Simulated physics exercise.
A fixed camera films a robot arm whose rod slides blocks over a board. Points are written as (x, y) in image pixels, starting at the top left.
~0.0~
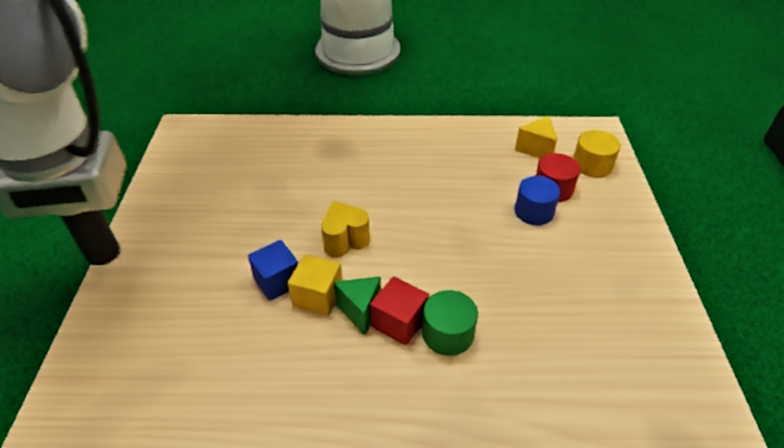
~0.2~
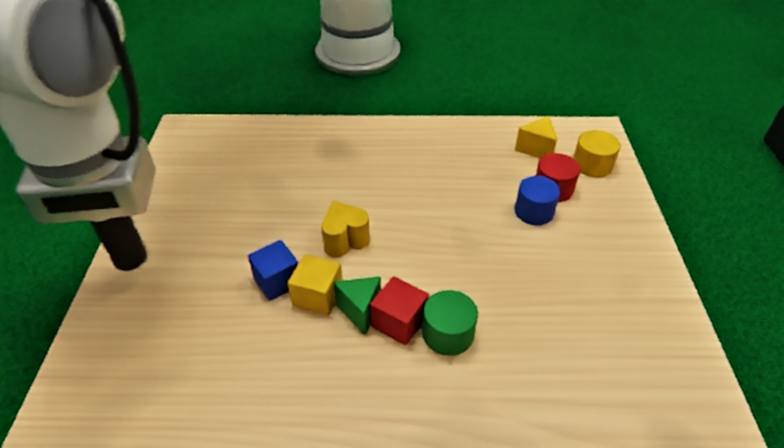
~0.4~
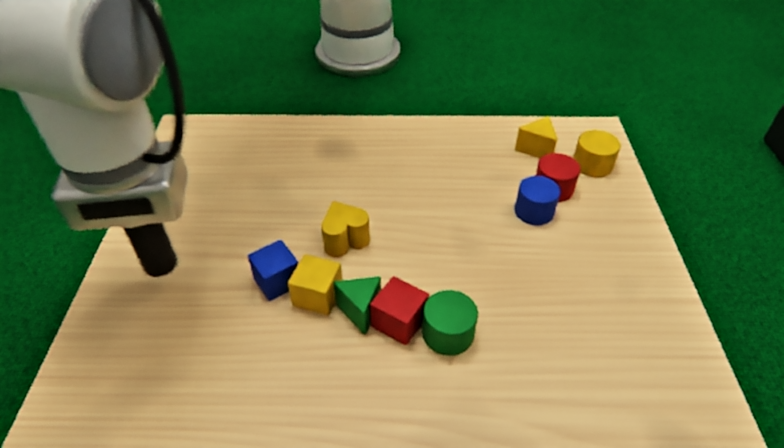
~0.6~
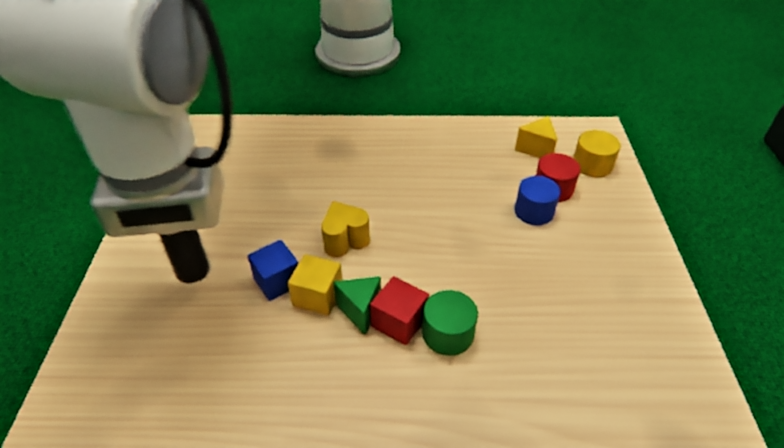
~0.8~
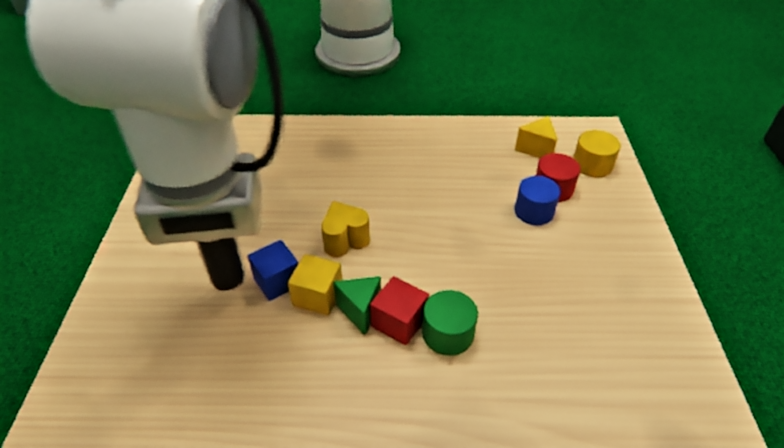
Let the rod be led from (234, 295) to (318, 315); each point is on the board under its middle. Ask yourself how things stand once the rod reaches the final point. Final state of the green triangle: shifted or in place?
If the rod follows that path, the green triangle ends up shifted.
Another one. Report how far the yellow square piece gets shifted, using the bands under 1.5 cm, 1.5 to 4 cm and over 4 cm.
I reckon it covers between 1.5 and 4 cm.
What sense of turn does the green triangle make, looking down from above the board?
The sense of turning is clockwise.
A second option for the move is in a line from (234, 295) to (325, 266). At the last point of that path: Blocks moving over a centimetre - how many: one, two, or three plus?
In total, three or more blocks get moved by over 1 cm.
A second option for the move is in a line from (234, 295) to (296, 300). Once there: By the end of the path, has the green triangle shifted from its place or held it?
That block is shifted.
The first path, step by step. Halfway along, rod (272, 288); blue square piece (286, 254), turned 30° anticlockwise.
At the end, rod (315, 298); blue square piece (288, 254), turned 35° anticlockwise; yellow square piece (336, 264), turned 60° anticlockwise; green triangle (377, 272), turned 45° clockwise; red square piece (407, 296), turned 15° clockwise.
